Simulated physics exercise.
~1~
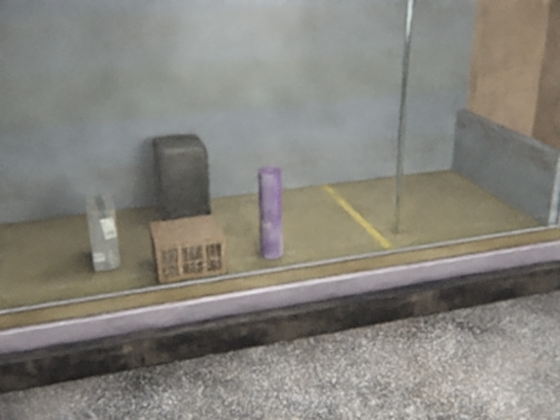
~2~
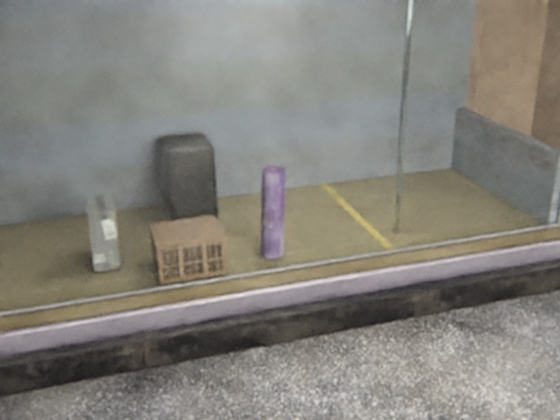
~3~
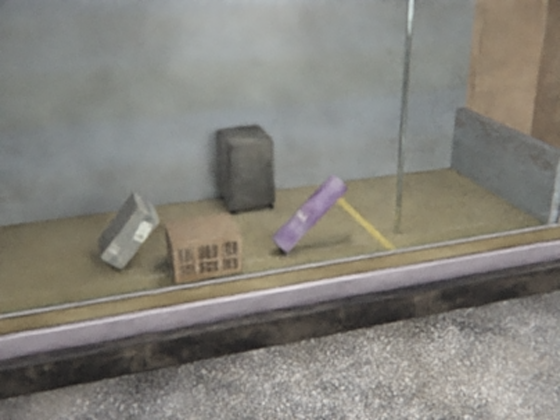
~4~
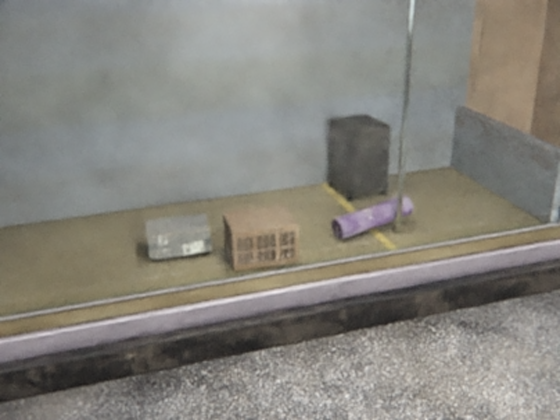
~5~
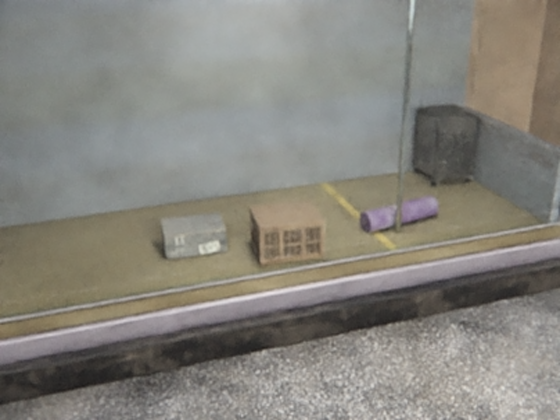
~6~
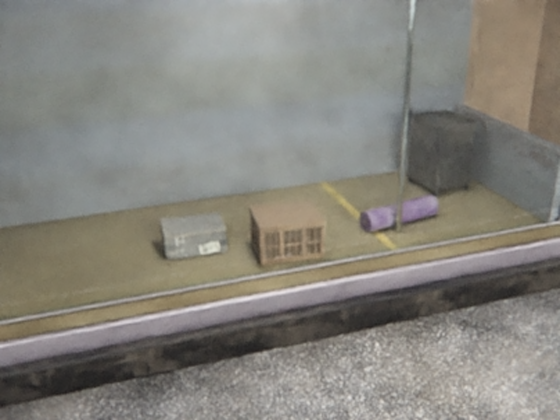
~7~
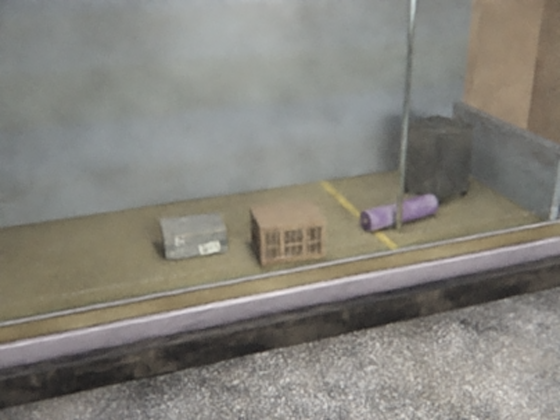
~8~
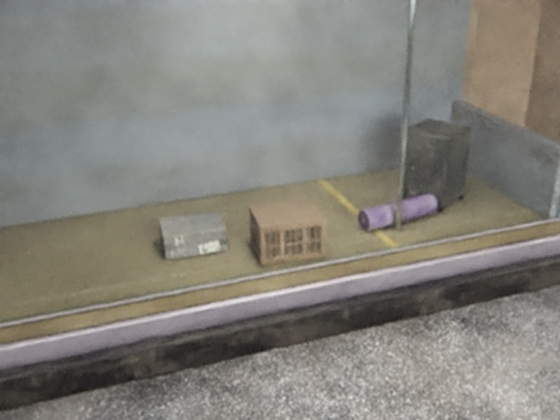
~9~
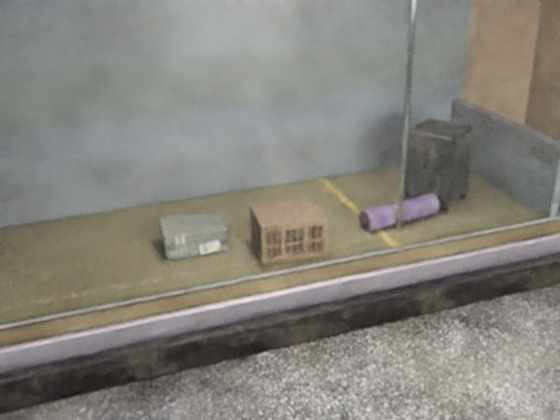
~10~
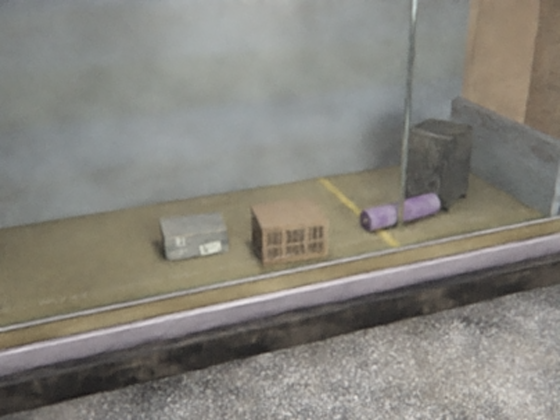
A black wheeled case stands at the back of a van's load bay, seen from slightly above through its open side, behind a brown crate, with an upright grey pack to the left and an upright purple roll to the right. The case starts rolling right, and then the pack and roll tip over rightward while the crate slides the same way. The case travels on to the low grey wall at the right, then shifts slightly back towards the viewer. It ends upright behind the fallen roll, which lies beyond the yellow line, while pack and crate rest short of it.
